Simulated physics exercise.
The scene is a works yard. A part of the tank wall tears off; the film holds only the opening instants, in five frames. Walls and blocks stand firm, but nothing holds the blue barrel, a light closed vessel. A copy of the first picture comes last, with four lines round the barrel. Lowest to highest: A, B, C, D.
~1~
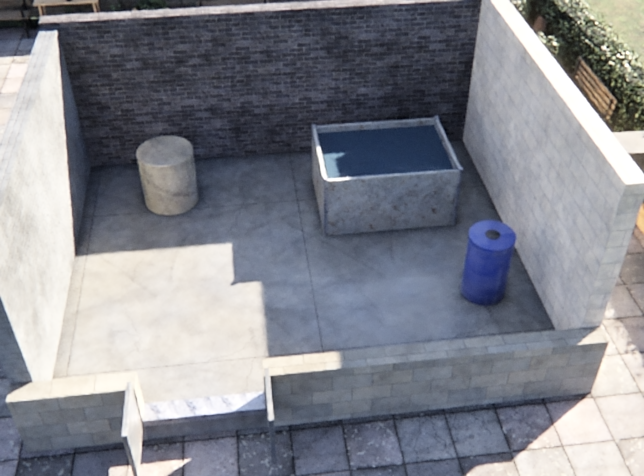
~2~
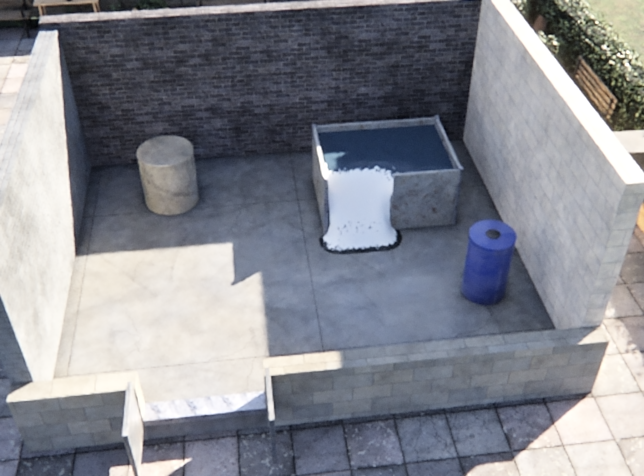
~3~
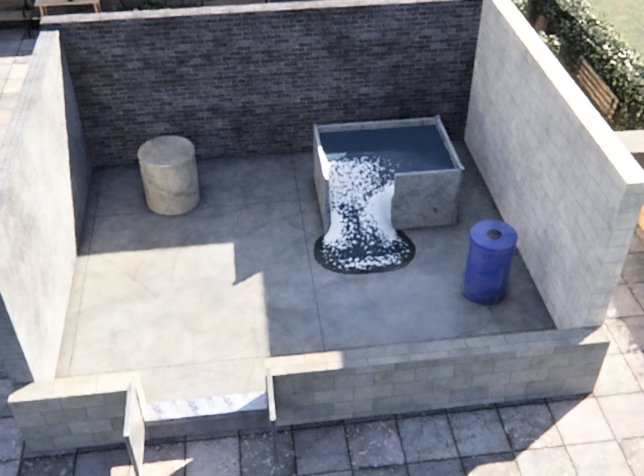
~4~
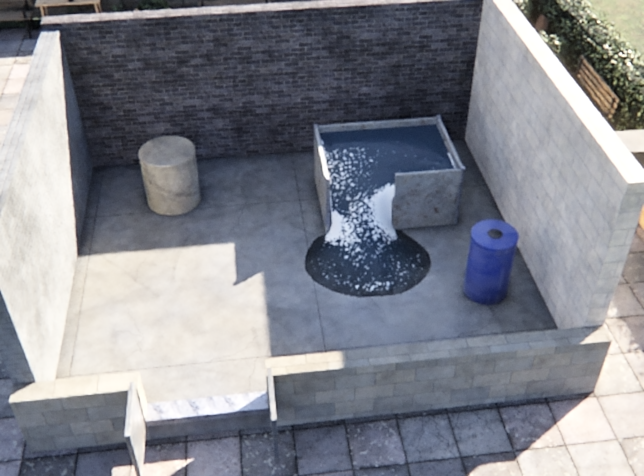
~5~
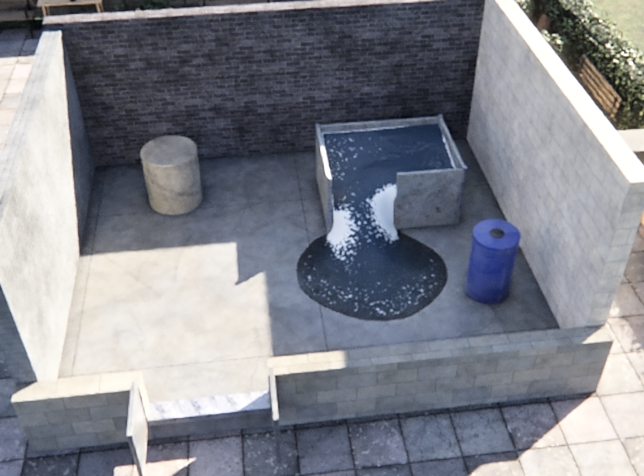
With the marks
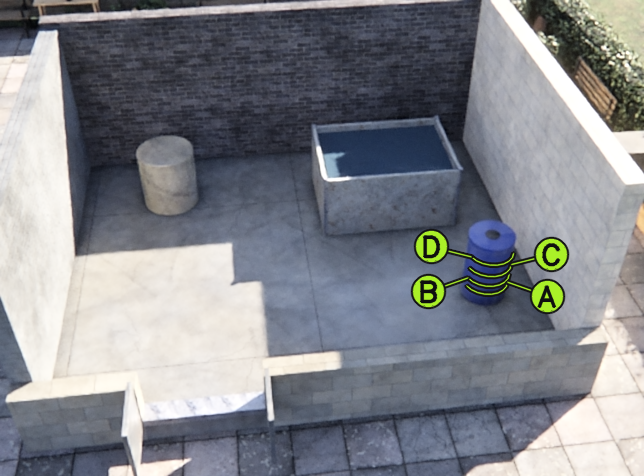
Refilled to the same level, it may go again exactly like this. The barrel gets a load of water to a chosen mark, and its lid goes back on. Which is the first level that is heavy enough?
A is the one.
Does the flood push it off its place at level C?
No, that is safe.
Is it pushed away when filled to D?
No, not at all.
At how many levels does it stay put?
All of them.
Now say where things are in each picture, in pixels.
In the first picture, lid of the blue barrel at (492, 235); tank full, its middle at (384, 152); open gate at (200, 368).
In the second picture, 2 % of the ground under water, its edge towards the barrel at (386, 243).
In the third picture, 4 % of the ground under water, its edge towards the barrel at (409, 252).
In the fourth picture, 6 % of the ground under water, its edge towards the barrel at (423, 263).
In the fifth picture, lid of the blue barrel at (497, 234); 10 % of the ground under water, its edge towards the barrel at (439, 275).
In lime, A at (491, 294); B at (493, 286); C at (494, 276); D at (497, 265); from the bottom up A, B, C, D.
With A, it does not move.
With B, it does not move.
With C, it does not move.
With D, it does not move.
